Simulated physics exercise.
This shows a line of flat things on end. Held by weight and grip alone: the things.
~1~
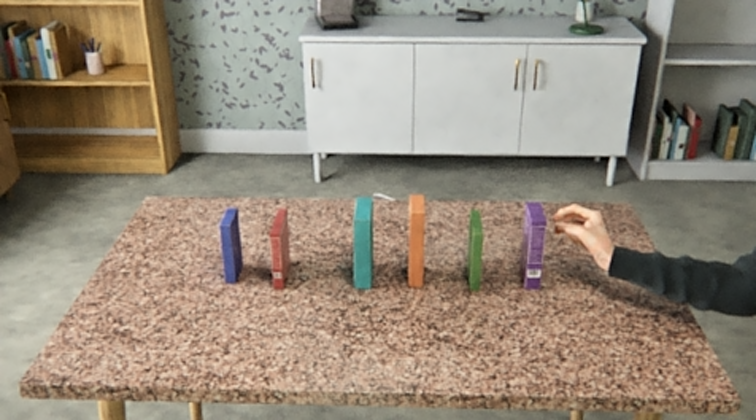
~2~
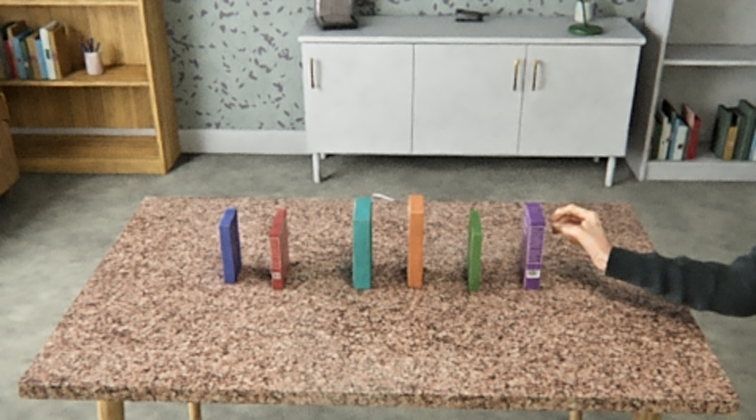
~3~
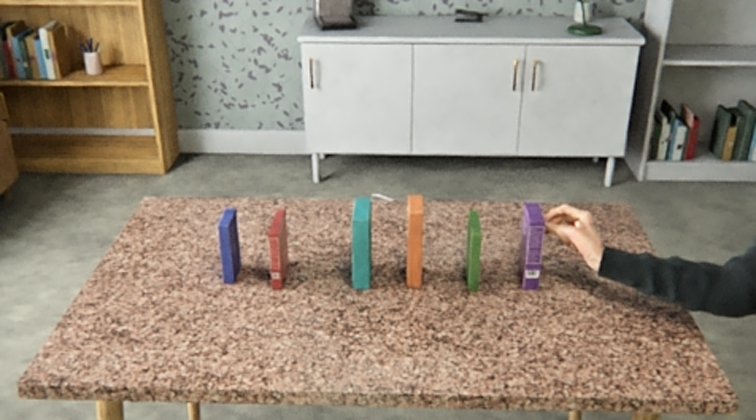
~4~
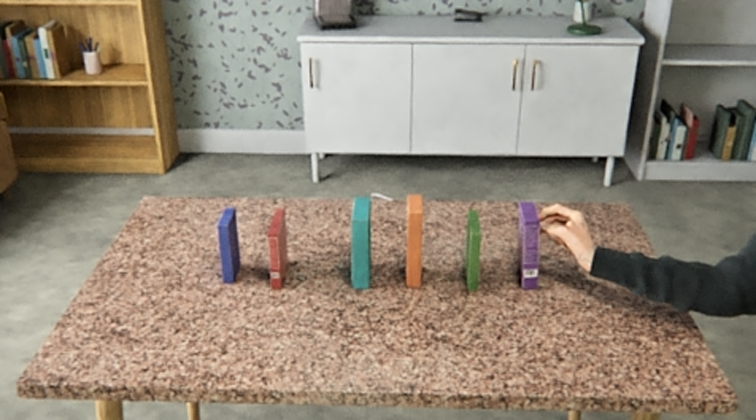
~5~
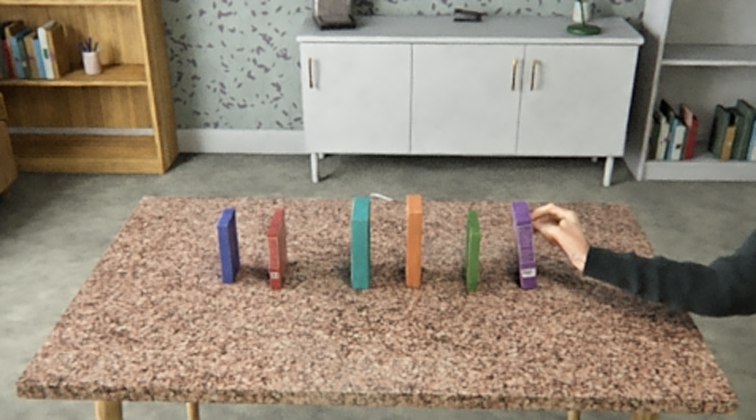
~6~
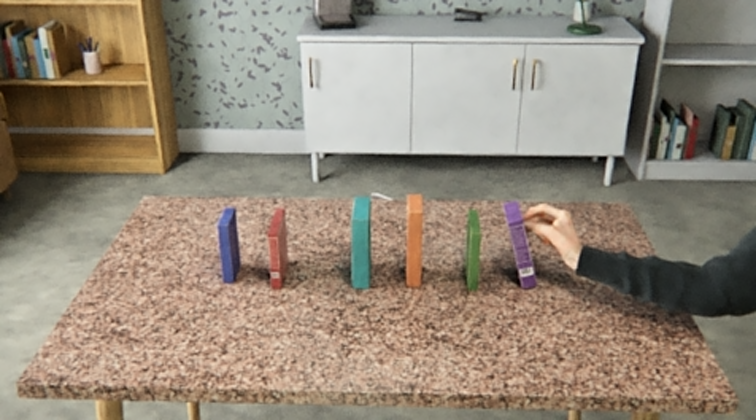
A hand pushes the top of the upright purple packet, tilting it left toward the green board.
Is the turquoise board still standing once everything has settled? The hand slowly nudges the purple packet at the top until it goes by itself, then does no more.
It does not remain erect.
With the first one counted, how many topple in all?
That adds up to 6 in total.
Then, 0.50 s on from there, purple packet 74° over; green board turned 63° from how it was put; orange board turned 19° from how it was put.
Then, 0.80 s on from there, purple packet 79° over; turquoise board on its side near (314, 267); orange board turned 72° from how it was put; green board on its side.
Then, 1.10 s on from there, purple packet 79° over; turquoise board on its side near (306, 268); red packet on its side; orange board turned 73° from how it was put.
In the end, toppled on the table, turquoise board, red packet, orange board and green board. At the end, from the last picture's camera, turquoise board near (306, 268).
